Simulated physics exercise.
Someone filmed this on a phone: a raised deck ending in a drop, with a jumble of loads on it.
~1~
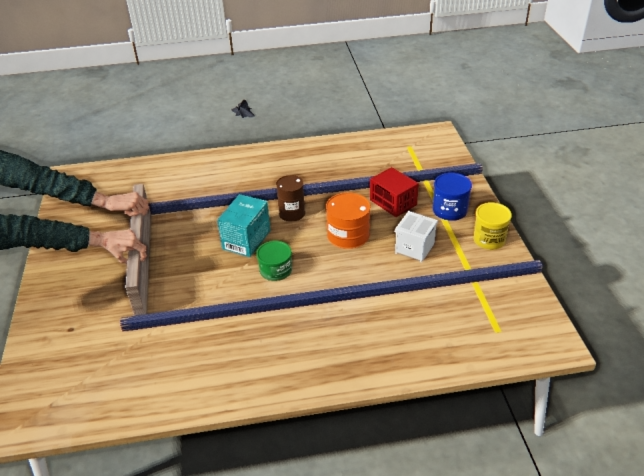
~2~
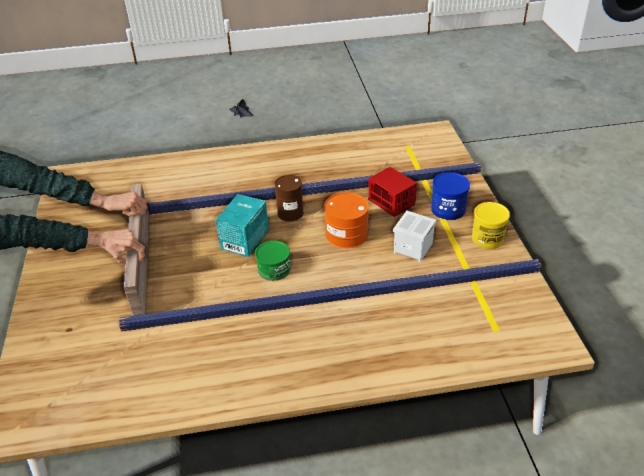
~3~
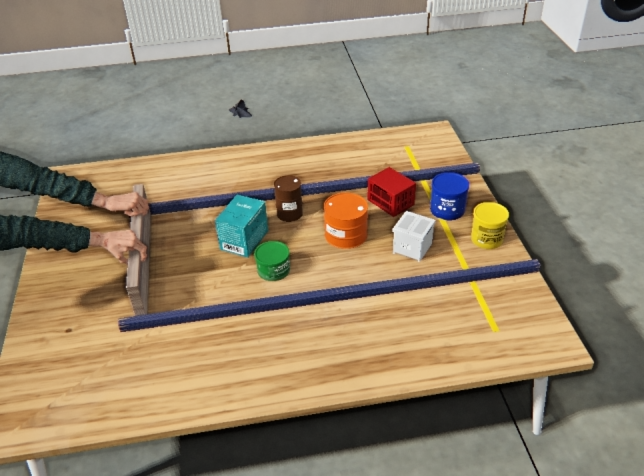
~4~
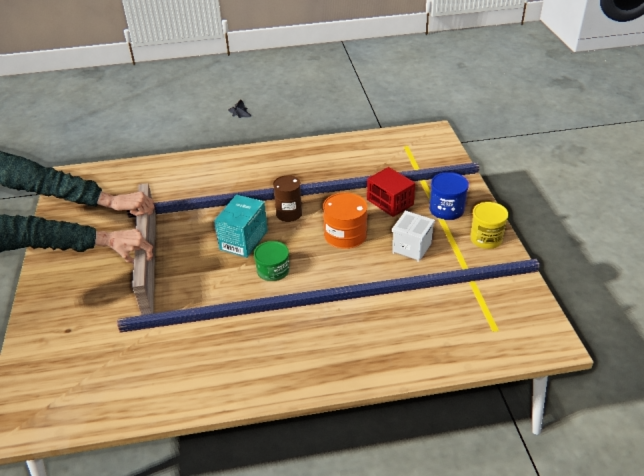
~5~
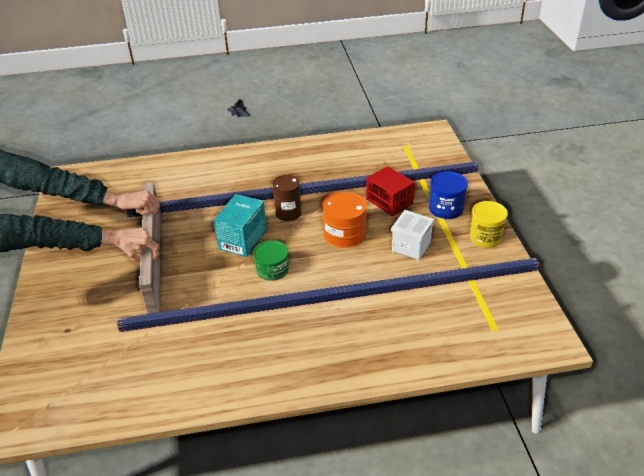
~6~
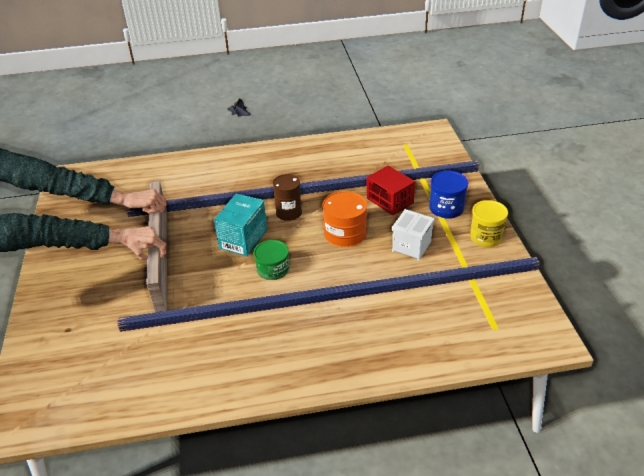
The clip opens on a wooden table where two hands grip a plank at the left, facing a scattered group of colourful pails, canisters and boxes between two blue rails. The plank stays still at first, then the hands slide it slowly a short way right, while the objects remain in place.
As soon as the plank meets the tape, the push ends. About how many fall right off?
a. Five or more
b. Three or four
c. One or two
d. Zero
The answer is c.
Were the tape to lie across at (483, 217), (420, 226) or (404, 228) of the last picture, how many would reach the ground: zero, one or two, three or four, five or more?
Five or over; zero; none.
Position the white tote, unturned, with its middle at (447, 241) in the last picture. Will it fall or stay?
It does not fall.
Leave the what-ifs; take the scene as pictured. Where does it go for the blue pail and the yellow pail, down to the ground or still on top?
The blue pail drops off; the yellow pail goes over.
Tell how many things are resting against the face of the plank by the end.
Tally at the end: 3.
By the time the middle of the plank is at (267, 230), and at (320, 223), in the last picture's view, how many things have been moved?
That makes 3 at the first spot and 4 at the second.
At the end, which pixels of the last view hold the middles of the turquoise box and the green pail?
The turquoise box comes to rest at (454, 194), and the green pail comes to rest at (470, 233).
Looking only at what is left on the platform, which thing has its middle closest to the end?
The one is the orange canister.
Soon after, none off yet; yellow pail at rest near (488, 224); blue pail at rest near (448, 195); white tote at rest near (413, 235).
After that, none off yet; yellow pail at rest near (488, 224); blue pail at rest near (448, 195); white tote displaced a little near (422, 237).
In the end, the number that fall off is one or two; gone, blue pail and yellow pail.
